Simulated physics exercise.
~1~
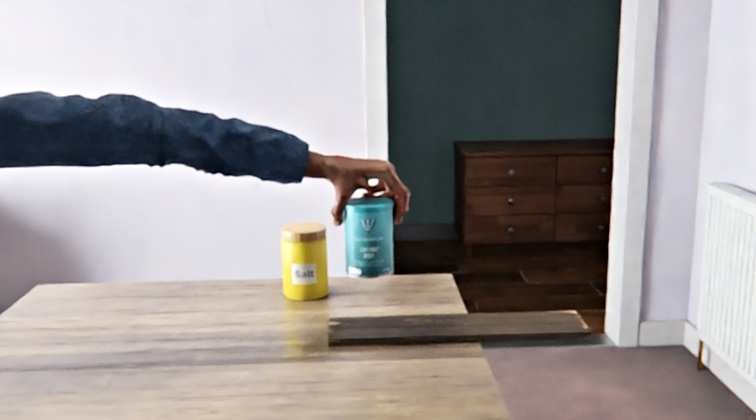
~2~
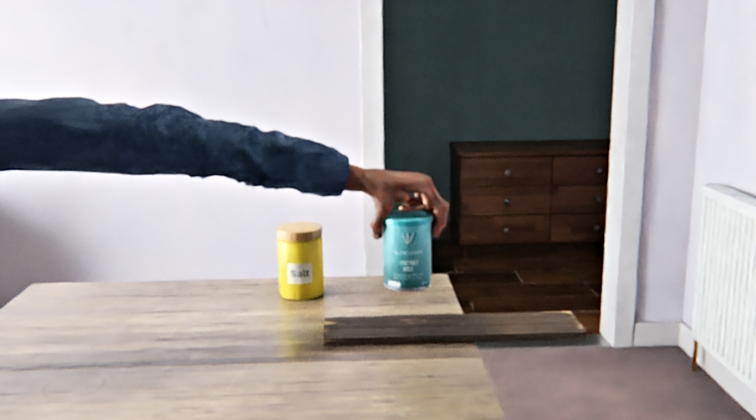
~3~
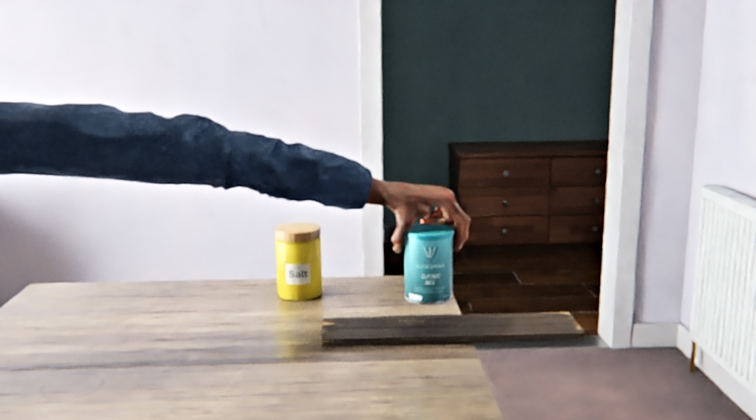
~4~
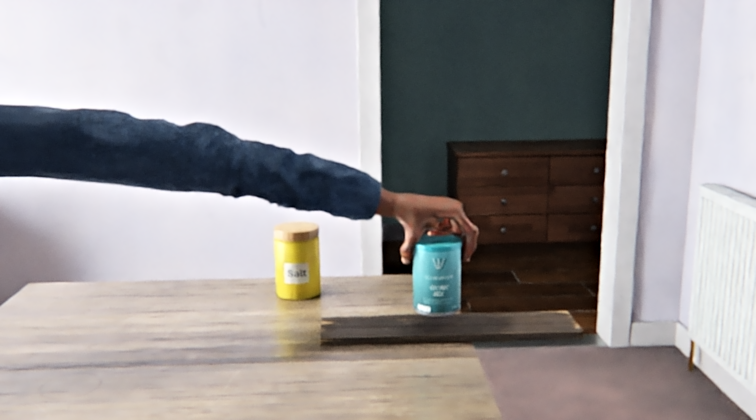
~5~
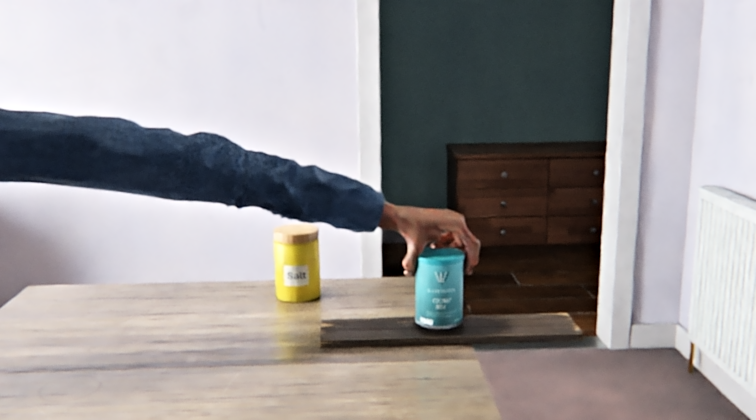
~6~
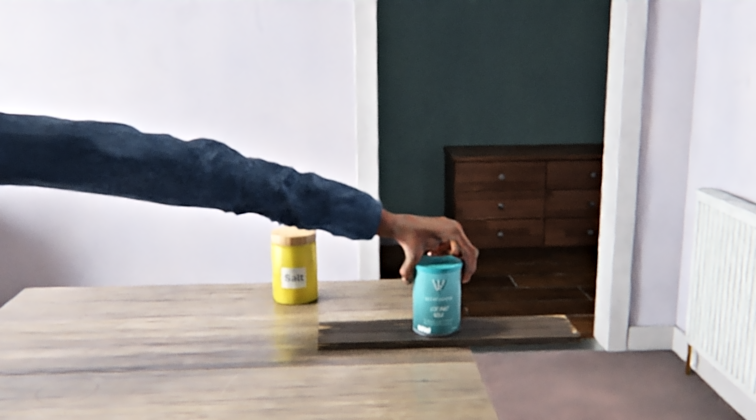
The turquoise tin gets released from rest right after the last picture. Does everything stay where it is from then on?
Watch it - it stays in place the whole time.
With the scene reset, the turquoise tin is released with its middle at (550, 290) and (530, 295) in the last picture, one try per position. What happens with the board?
Try one: It tumbles. Try two: It tumbles.
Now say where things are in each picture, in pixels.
Still above its spot; turquoise tin (369, 237); yellow jar (305, 261), in the first frame.
Still above its spot; turquoise tin (407, 250); yellow jar (301, 260), in the second frame.
Still above its spot; turquoise tin (429, 263); yellow jar (299, 261), in the third frame.
Still above its spot; turquoise tin (437, 275); yellow jar (298, 260), in the fourth frame.
Still above its spot; turquoise tin (439, 287); yellow jar (297, 262), in the fifth frame.
In place under the hand; turquoise tin (437, 295); yellow jar (295, 265), in the sixth frame.
Then, 0.80 s past the last view, nothing moves.
Then, 1.70 s past the last view, turquoise tin resting near (437, 295).
Finally, all 3 still in place. Final places as the last picture's camera would see them, turquoise tin near (437, 295). The board holds.
